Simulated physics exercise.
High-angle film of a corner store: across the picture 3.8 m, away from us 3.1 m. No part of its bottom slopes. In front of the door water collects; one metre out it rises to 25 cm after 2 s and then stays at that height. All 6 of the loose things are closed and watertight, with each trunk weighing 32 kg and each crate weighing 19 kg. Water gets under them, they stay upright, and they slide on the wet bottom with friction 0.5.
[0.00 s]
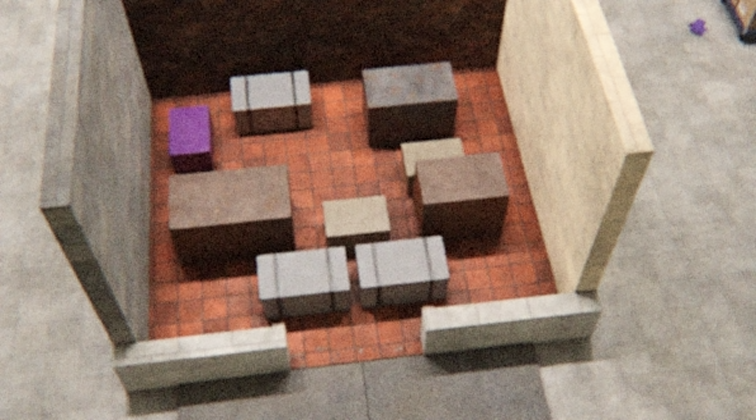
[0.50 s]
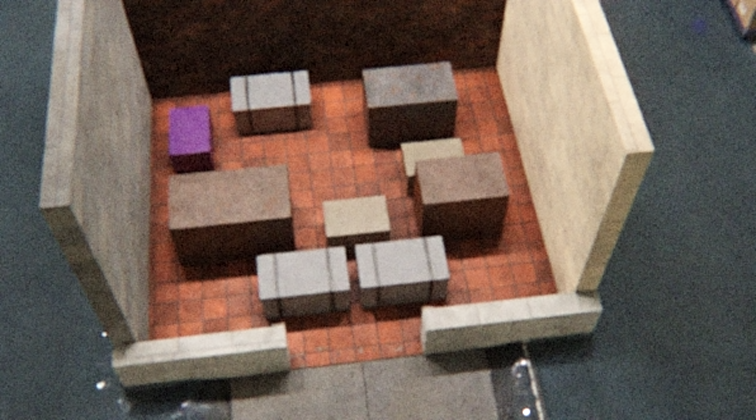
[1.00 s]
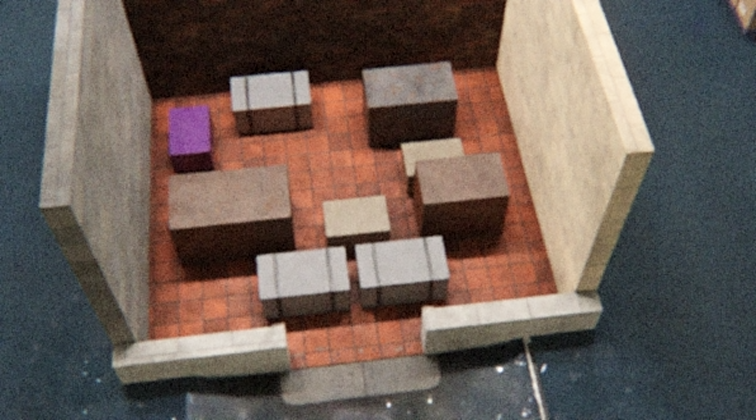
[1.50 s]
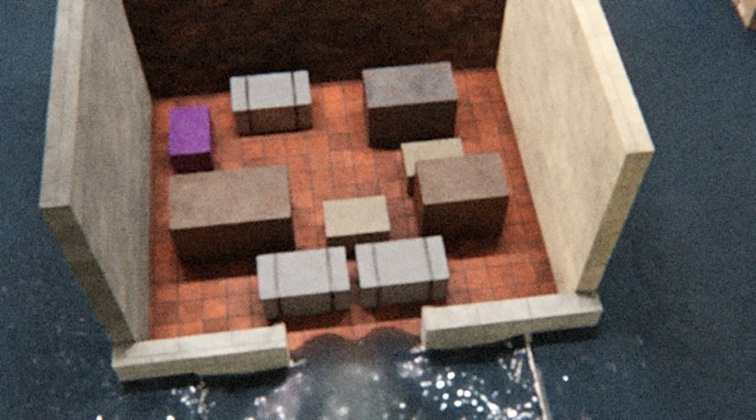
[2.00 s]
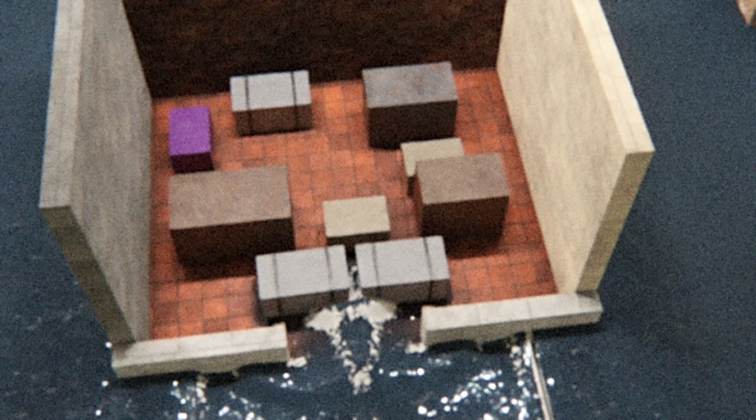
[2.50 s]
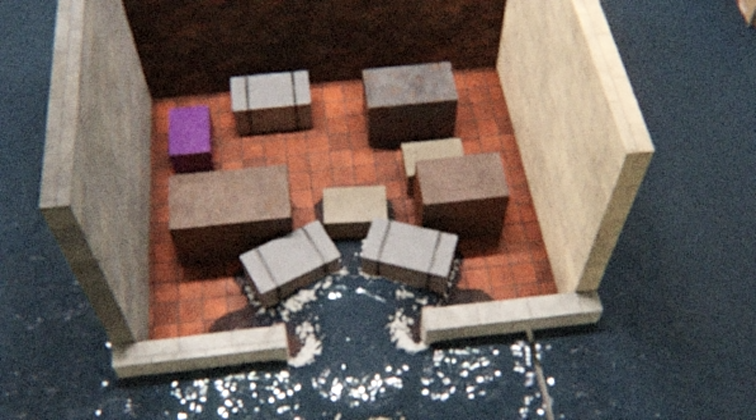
A small store with a red tiled floor, pale side walls, a dark back wall and a gap in its low front wall is seen from a high, still camera. Inside stand brown blocks, low beige blocks, strapped grey crates and a purple crate at back left. Dark water spreads around the walls, covers the front path, then pours through the gap, pushing the two front grey crates apart and turning them.
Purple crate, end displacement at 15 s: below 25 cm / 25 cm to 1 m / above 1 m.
Result: A modest shift.
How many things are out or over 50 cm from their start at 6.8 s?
By my reckoning, 2.
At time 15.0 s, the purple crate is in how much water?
Somewhere close to 23 cm.
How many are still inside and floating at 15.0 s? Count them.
6.
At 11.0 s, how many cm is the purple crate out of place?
Close to 50 cm.
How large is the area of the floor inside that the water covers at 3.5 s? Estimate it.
My estimate is roughly 5.5 m2.
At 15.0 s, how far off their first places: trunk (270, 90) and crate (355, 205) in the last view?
Respectively 60 and 150 centimetres.
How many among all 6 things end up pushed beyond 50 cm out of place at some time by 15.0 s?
6.
After 3.5 s the purple crate is near (189, 130), 0.0 m from its start, aground; 0 afloat.
After 6.8 s the purple crate is near (169, 94), 0.5 m from its start, afloat; 4 afloat.
After 11.0 s the purple crate is near (235, 139), 0.5 m from its start, afloat; 6 afloat.
After 15.0 s the purple crate is near (213, 155), 0.5 m from its start, afloat; 6 afloat.
